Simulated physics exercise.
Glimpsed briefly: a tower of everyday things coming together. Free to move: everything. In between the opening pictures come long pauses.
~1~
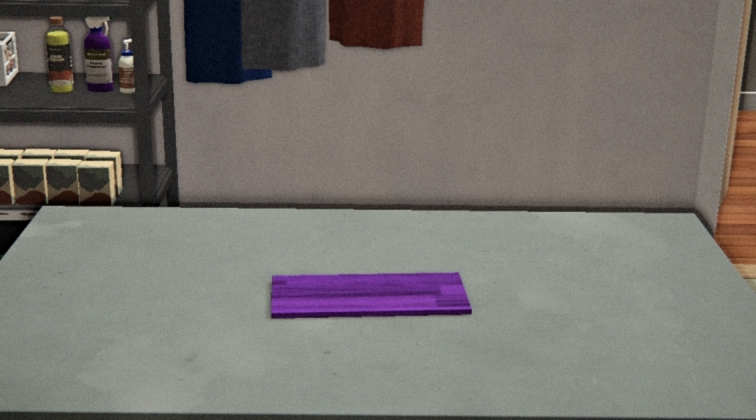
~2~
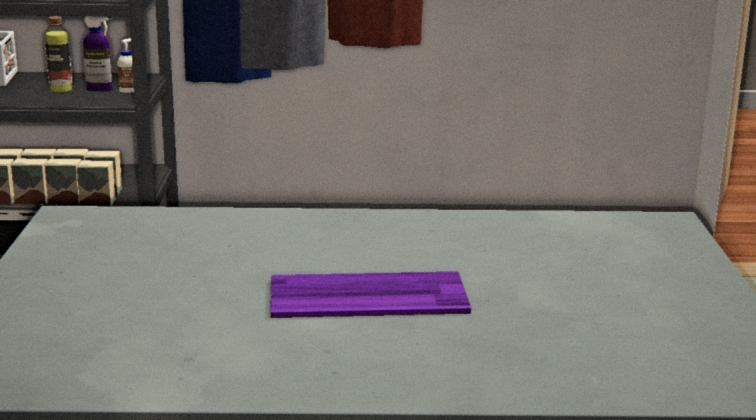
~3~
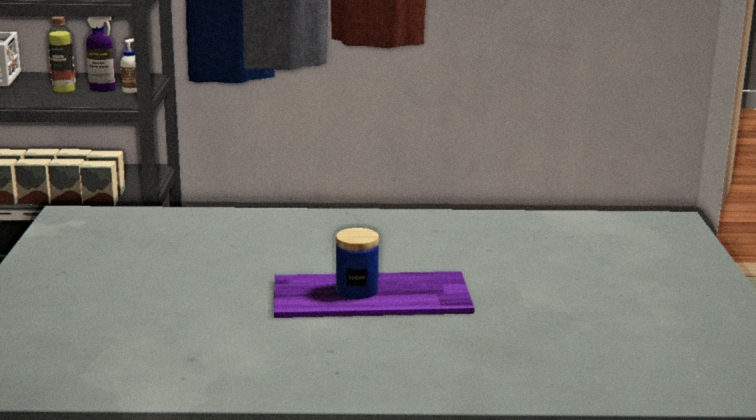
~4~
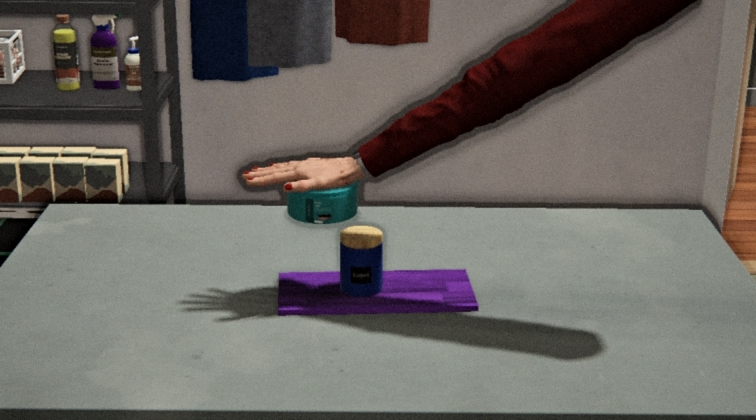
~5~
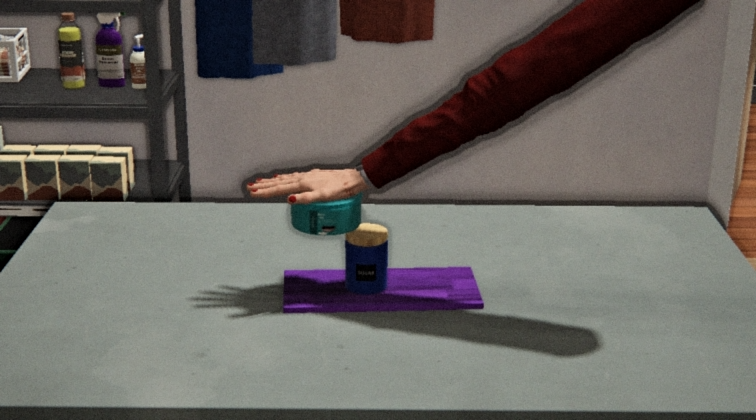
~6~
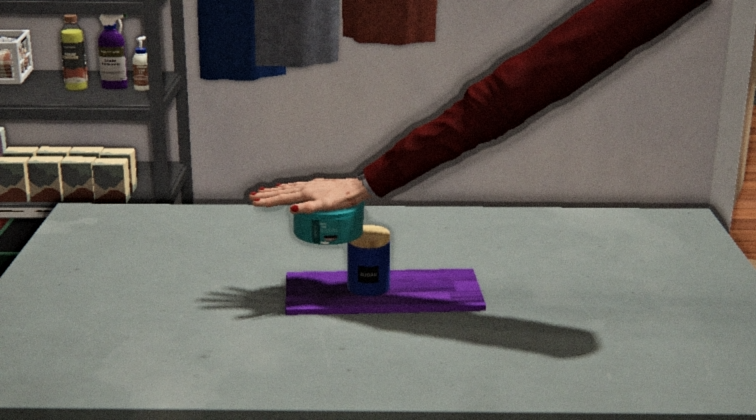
In this clip, a purple board lies alone on a gray table before a blue jar with a light lid appears on it; then a red-sleeved arm appears, its hand above a turquoise tub that lowers slightly behind the jar.
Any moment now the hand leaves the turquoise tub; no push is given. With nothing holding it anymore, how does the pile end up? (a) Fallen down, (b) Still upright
(a) Fallen down.
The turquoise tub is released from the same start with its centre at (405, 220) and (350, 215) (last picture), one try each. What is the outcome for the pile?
Case A: It comes down; case B: It does not fall.
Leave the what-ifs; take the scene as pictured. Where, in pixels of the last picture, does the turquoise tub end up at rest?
About (296, 263).
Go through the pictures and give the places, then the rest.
In the first frame, the last thing is not in view yet.
In the second frame, the last thing is not in view yet.
In the third frame, the last thing is not in view yet; blue jar (357, 263).
In the fourth frame, coming down; turquoise tub (323, 196); blue jar (361, 261).
In the fifth frame, coming down; turquoise tub (326, 208); blue jar (366, 259).
In the sixth frame, in place under the hand; turquoise tub (328, 217); blue jar (369, 261).
Then, 0.30 s on from there, turquoise tub now fallen.
Then, 0.40 s on from there, things are still on the move.
Then, 0.90 s on from there, as before.
Then, 2.00 s on from there, nothing new.
In the end, fallen, turquoise tub; the other 2 unmoved. At the end, from the last picture's camera, turquoise tub near (295, 263). The pile gives way.
